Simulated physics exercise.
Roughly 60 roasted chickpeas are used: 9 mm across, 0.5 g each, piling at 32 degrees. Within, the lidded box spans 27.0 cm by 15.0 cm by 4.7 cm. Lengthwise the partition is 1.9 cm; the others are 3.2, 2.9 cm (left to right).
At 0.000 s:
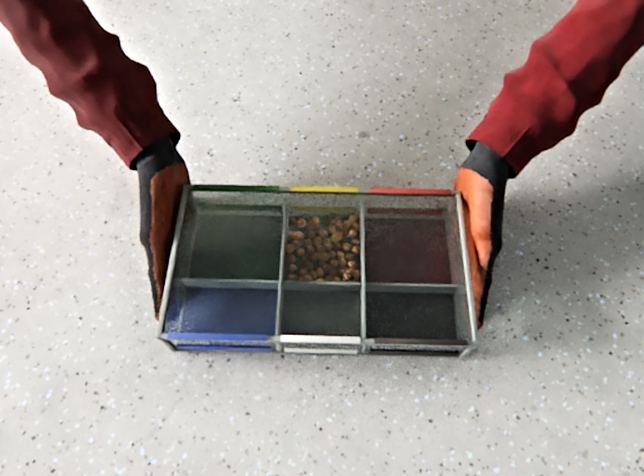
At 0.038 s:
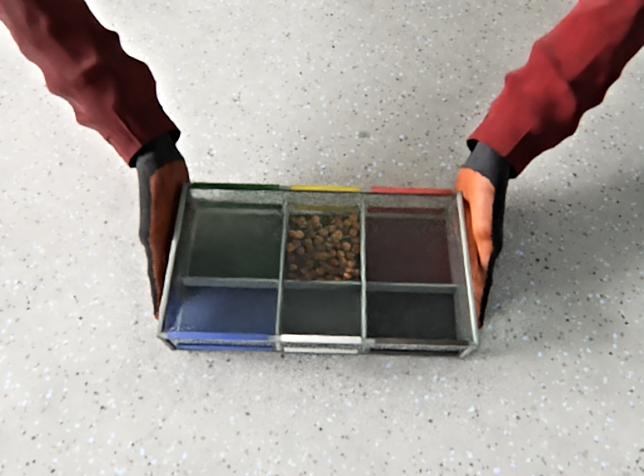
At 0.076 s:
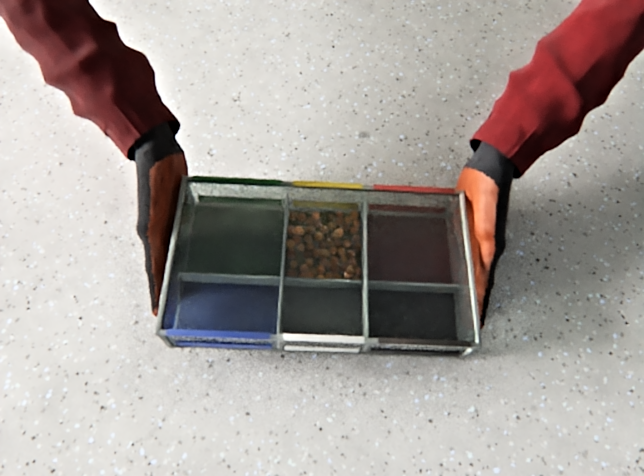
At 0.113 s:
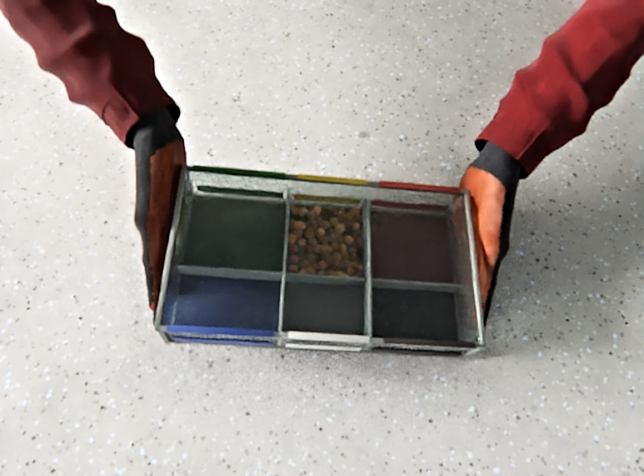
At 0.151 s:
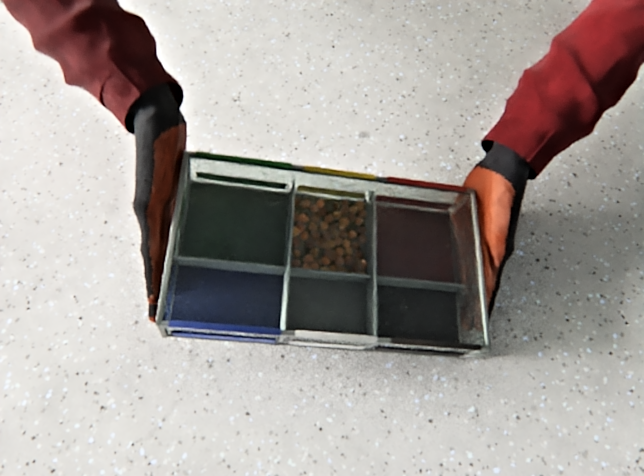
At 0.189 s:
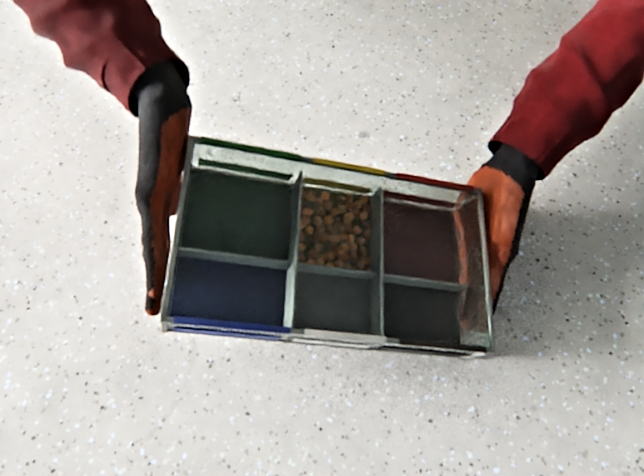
In the video, two gloved hands in dark red sleeves hold a clear, divided box with small brown pieces in its back middle compartment, then tilt it gradually, raising the left side while the pieces stay in that compartment.
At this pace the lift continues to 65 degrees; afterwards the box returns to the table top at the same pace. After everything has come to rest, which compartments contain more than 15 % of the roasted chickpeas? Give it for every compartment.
One by one: Red: Fails; blue: Fails; green: Fails; yellow: Succeeds; white: Fails; black: Fails.
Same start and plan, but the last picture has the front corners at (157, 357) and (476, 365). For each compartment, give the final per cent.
It comes out as red at 0 percent, blue at 0 percent, green at 0 percent, yellow at 95 percent, white at 5 percent and black at 0 percent.
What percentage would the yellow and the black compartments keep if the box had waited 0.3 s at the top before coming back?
Then yellow keeps 100% and black keeps 0%.
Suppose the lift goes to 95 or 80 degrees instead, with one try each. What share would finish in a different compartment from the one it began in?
About 70 and about 45 per cent, in that order.
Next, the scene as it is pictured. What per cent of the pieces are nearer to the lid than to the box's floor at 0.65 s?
Estimate: Near 0 per cent.
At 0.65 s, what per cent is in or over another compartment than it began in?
Reading: Close to 0 %.
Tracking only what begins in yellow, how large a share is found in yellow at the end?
Share retained: Approx. 100 %.
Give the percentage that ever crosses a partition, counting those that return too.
Around 0 percent.
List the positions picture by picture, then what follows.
In the first picture, box tilt 0 degrees, front corners at (162, 334) and (473, 342); yellow 100 %.
In the second picture, box tilt 1 degrees, front corners at (162, 333) and (474, 342).
In the third picture, box tilt 3 degrees, front corners at (161, 331) and (477, 343), lowest corner right front.
In the fourth picture, box tilt 7 degrees, front corners at (160, 326) and (481, 345), lowest corner right front.
In the fifth picture, box tilt 12 degrees, front corners at (162, 321) and (486, 347), lowest corner right front.
In the sixth picture, box tilt 17 degrees, front corners at (166, 317) and (490, 349), lowest corner right front; yellow 100 %. The box's pace is about 135 degrees a second.
Then, at 0.65 s, tilt 64 degrees; yellow 100 %.
Then, at 0.95 s, tilt 26 degrees; yellow 100 %.
After 1.36 s, tilt 0 degrees; yellow 100 %.
In the end, at 1.7 s, red 0 %, blue 0 %, green 0 %, yellow 100 %, white 0 %, black 0 %.
